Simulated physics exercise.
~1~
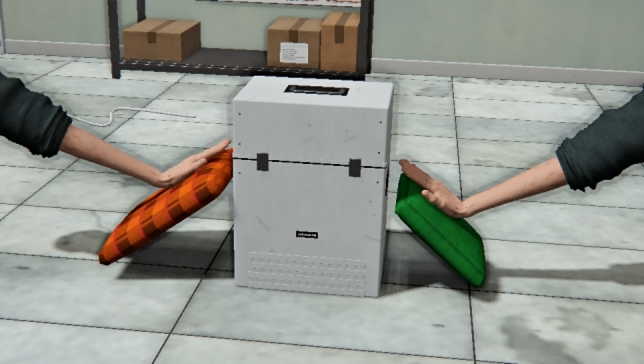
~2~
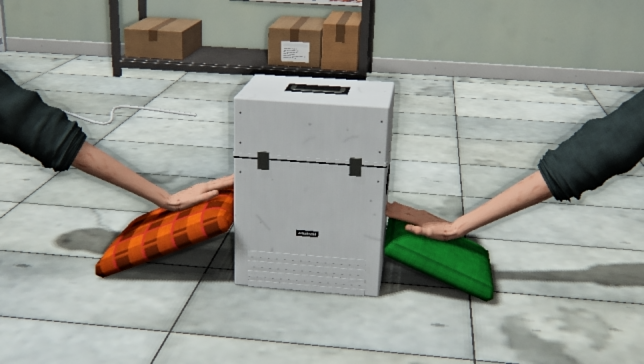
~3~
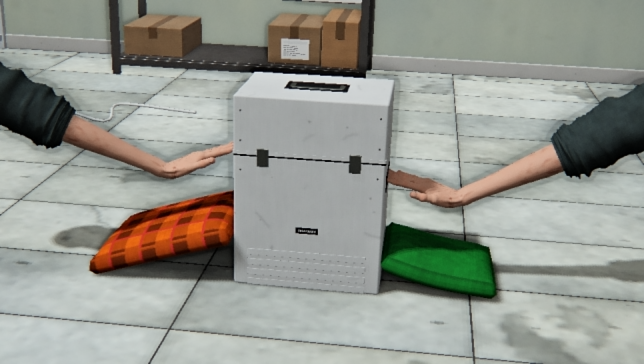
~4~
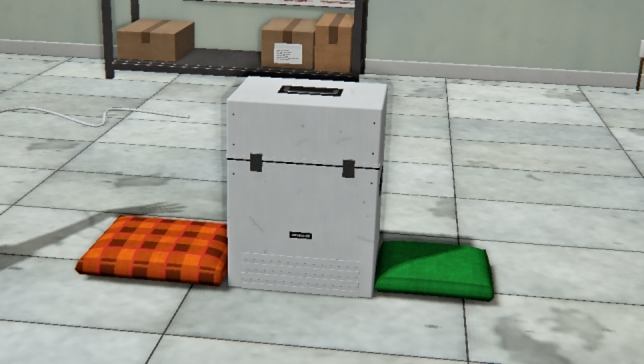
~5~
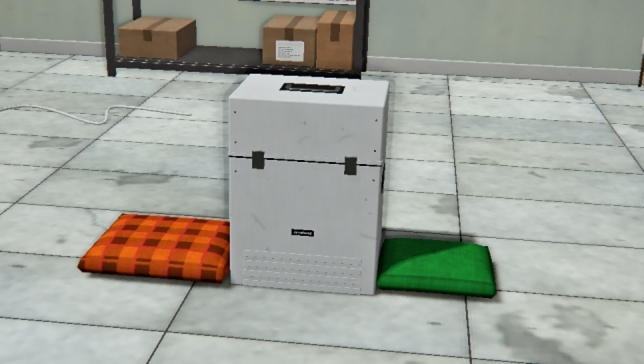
An orange checked cushion and a green soft bag, held by two hands against the left and right sides of a white chest, slid down as the hands lowered and drew away, and both ended up lying flat on the tiled floor.
